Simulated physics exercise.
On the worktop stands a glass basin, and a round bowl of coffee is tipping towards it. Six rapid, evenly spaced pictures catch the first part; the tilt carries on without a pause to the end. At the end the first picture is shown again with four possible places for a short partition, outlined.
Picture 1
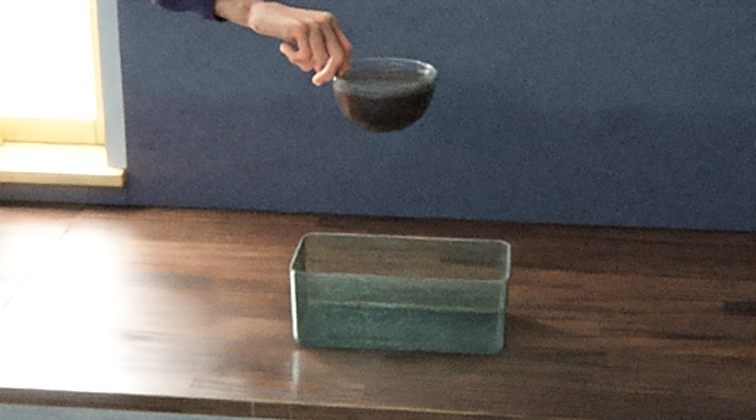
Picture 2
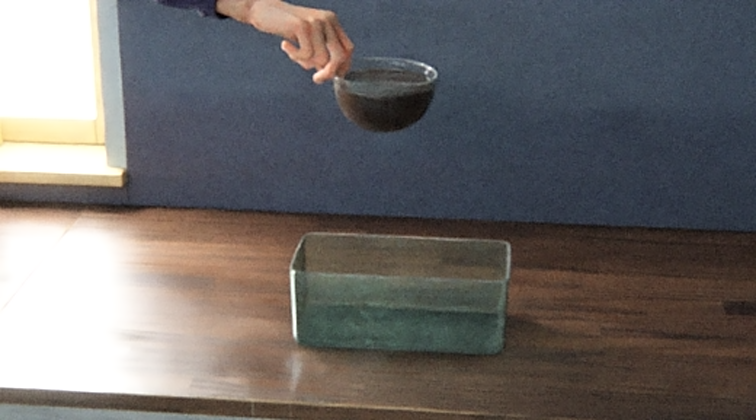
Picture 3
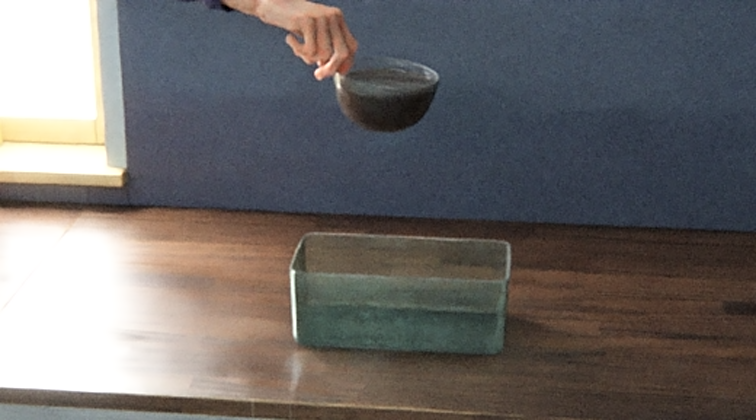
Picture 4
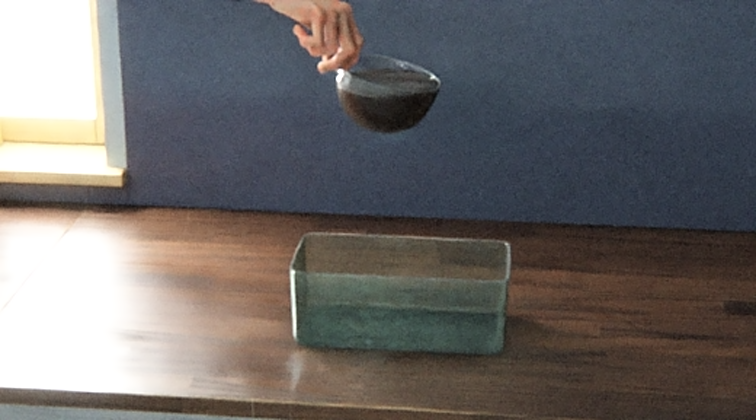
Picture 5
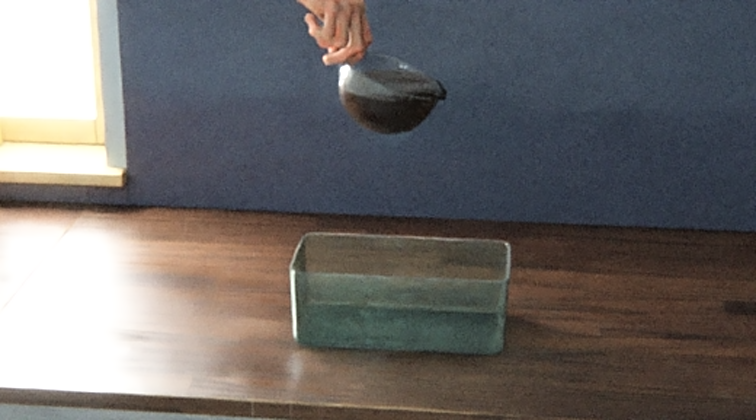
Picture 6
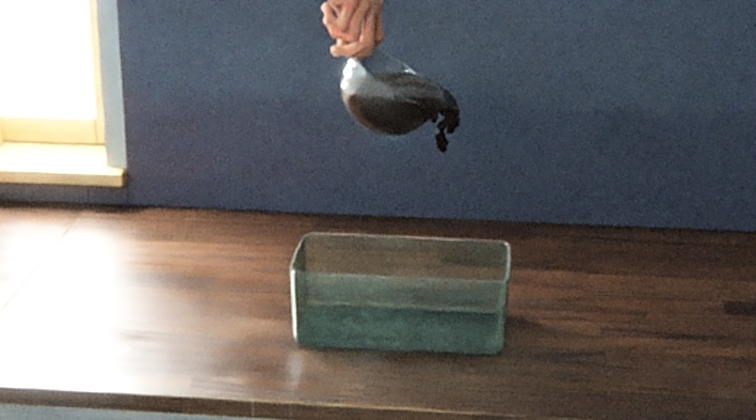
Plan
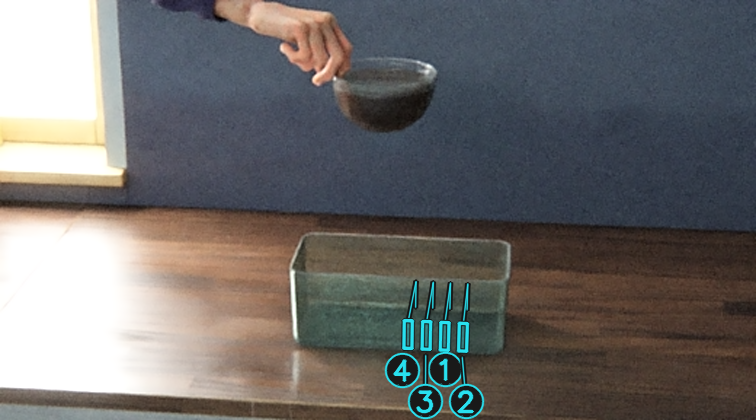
The footage shows a hand holding a round glass bowl of dark coffee above a rectangular glass basin on a wooden worktop, gradually tilting it to the right until dark liquid passes over the lip and extends a short way below.
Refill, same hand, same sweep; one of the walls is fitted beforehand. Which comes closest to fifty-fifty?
2 works best here.
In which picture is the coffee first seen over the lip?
In picture 5.
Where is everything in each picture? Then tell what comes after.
In the first frame, upright, lip at (434, 73); basin from (294, 341) to (504, 352); nothing has left yet.
In the second frame, upright, lip at (435, 74); nothing has left yet.
In the third frame, tipped about 5°, lip at (437, 78); nothing has left yet.
In the fourth frame, tipped about 12°, lip at (439, 84); nothing has left yet.
In the fifth frame, tipped about 21°, lip at (440, 92); coffee is over the lip, down to (443, 96).
In the sixth frame, tipped about 31°, lip at (440, 102); coffee is over the lip, down to (453, 148).
In cyan, 1 at (443, 356); 2 at (462, 357); 3 at (425, 355); 4 at (407, 354).
If 1 is chosen, about 33 % ends left of the wall and 63 % right of it; 4 % is lost outside.
If 2 is chosen, about 50 % ends left of the wall and 45 % right of it; 5 % is lost outside.
If 3 is chosen, about 30 % ends left of the wall and 66 % right of it; 5 % is lost outside.
If 4 is chosen, about 31 % ends left of the wall and 63 % right of it; 6 % is lost outside.
